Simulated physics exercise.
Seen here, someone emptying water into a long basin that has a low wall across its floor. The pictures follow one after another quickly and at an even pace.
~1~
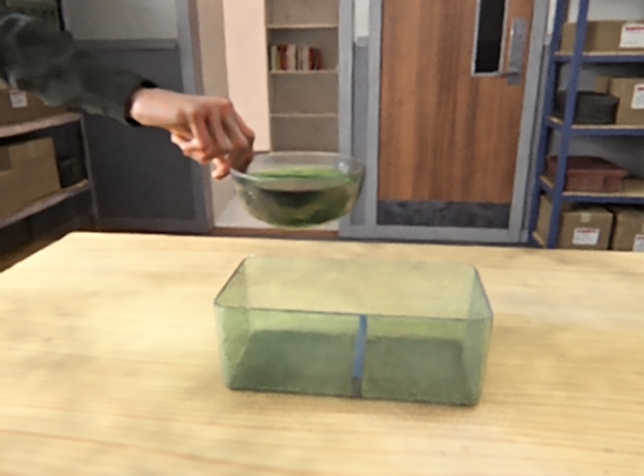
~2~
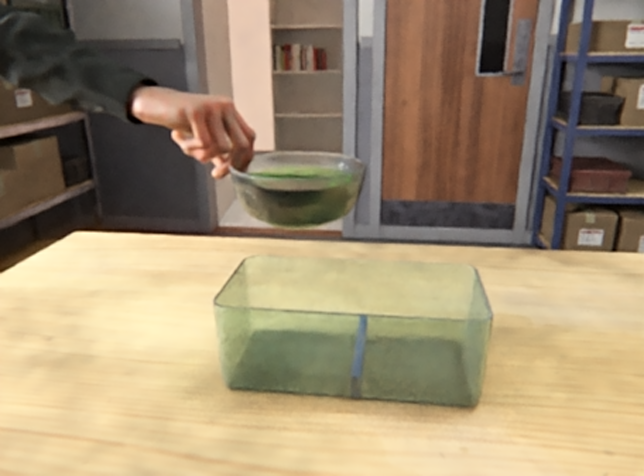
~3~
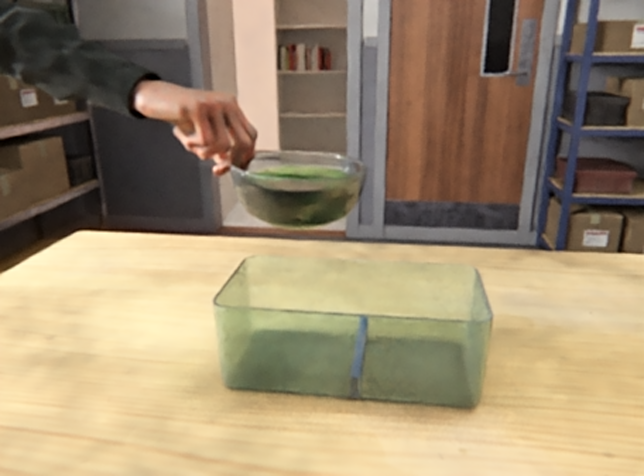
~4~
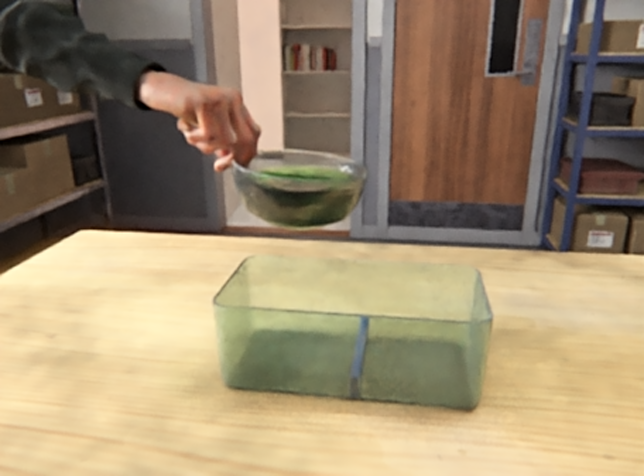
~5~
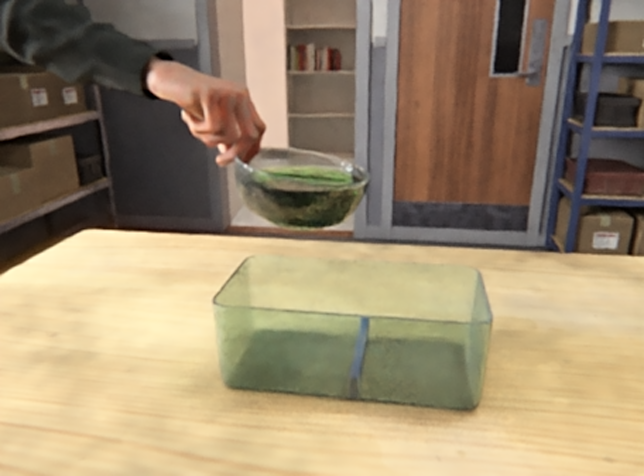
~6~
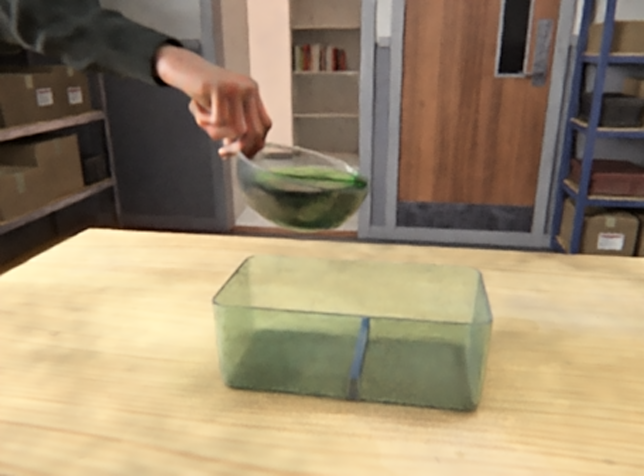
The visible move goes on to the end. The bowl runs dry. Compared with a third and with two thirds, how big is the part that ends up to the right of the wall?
I predict a lot ends up right of the wall, past two thirds.
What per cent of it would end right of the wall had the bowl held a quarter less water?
About 80 %.
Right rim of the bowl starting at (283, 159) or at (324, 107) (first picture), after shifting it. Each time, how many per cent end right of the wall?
In turn 15 % and 65 %.
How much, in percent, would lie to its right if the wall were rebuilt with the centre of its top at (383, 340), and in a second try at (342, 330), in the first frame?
First try: Roughly 70 per cent; second try: 95 per cent.
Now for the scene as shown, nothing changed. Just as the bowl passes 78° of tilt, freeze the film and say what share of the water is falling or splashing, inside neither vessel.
Around 30 percent.
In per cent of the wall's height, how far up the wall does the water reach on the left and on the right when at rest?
Roughly 20 percent left, 80 percent right.
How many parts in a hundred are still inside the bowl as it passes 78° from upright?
Some 25 per cent has not yet come out.
A moment on, the tilt is 78° and 27 per cent is still to pour, 0 is left of the wall and 41 right of it.
Next, the tilt is 115° and 0 per cent is still to pour, 20 is left of the wall and 79 right of it.
Then the tilt is 122° and 0 per cent is still to pour, 23 is left of the wall and 76 right of it.
Later the tilt is 122° and 0 per cent is still to pour, 24 is left of the wall and 76 right of it.
Finally, 24 per cent lies left of the wall, 76 right of it and 1 outside.
